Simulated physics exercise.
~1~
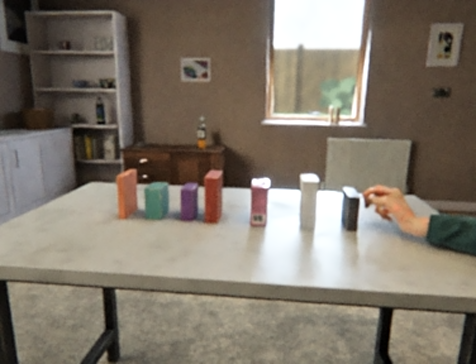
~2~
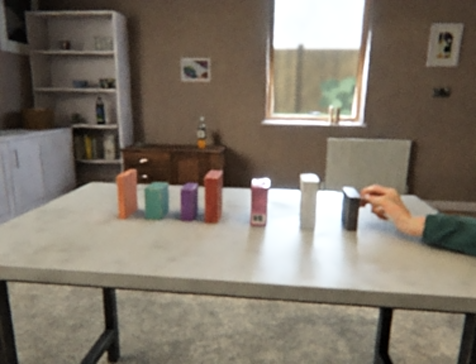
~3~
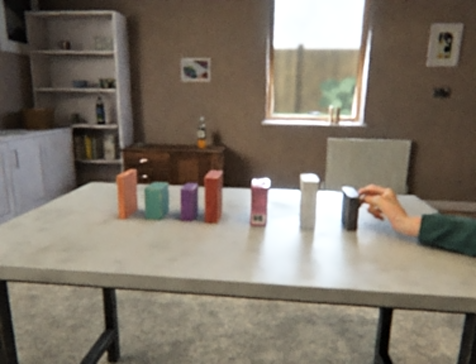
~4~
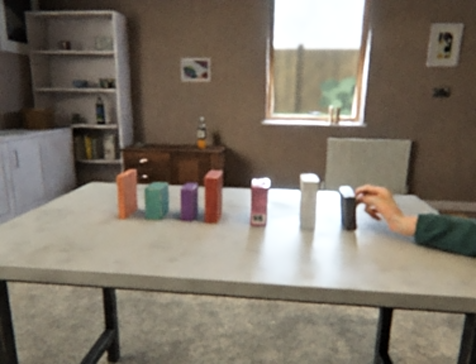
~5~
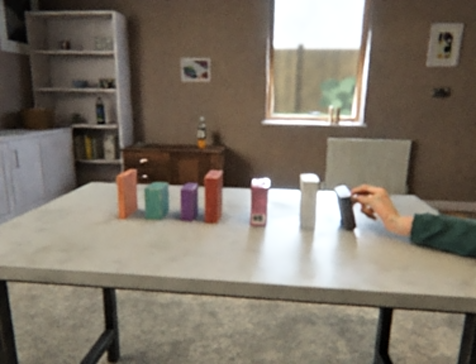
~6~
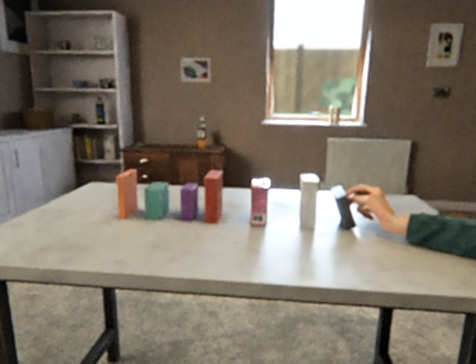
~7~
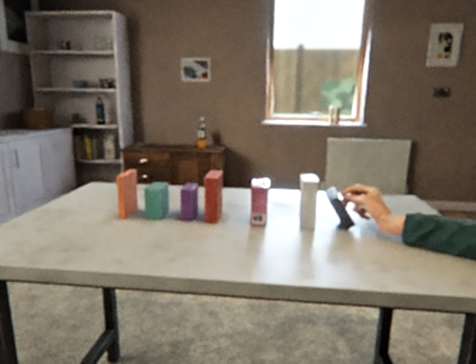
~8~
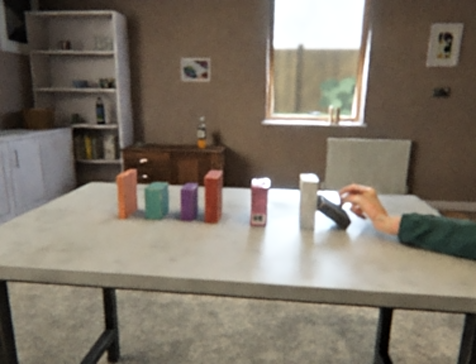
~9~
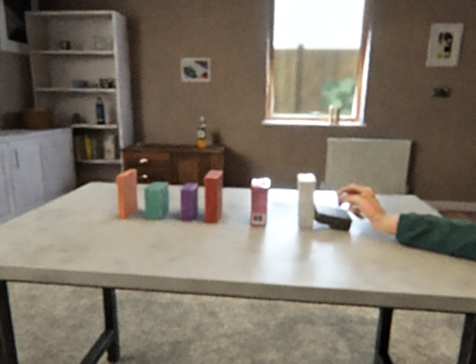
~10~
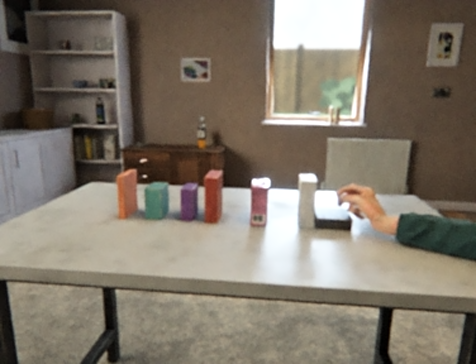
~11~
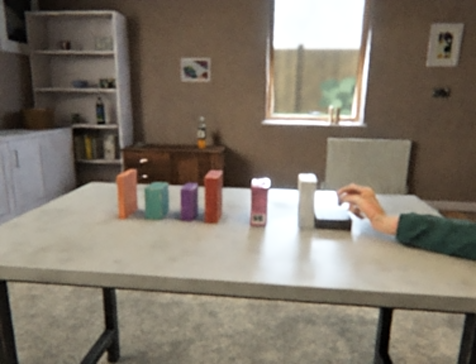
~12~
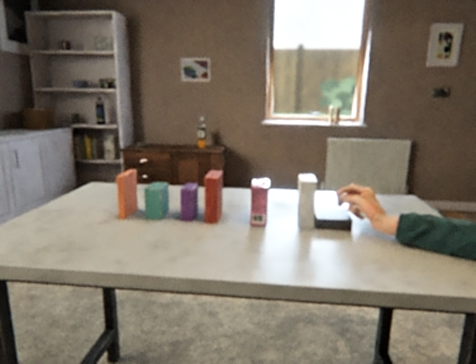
On a table, a hand tips the black block flat beside six upright blocks.
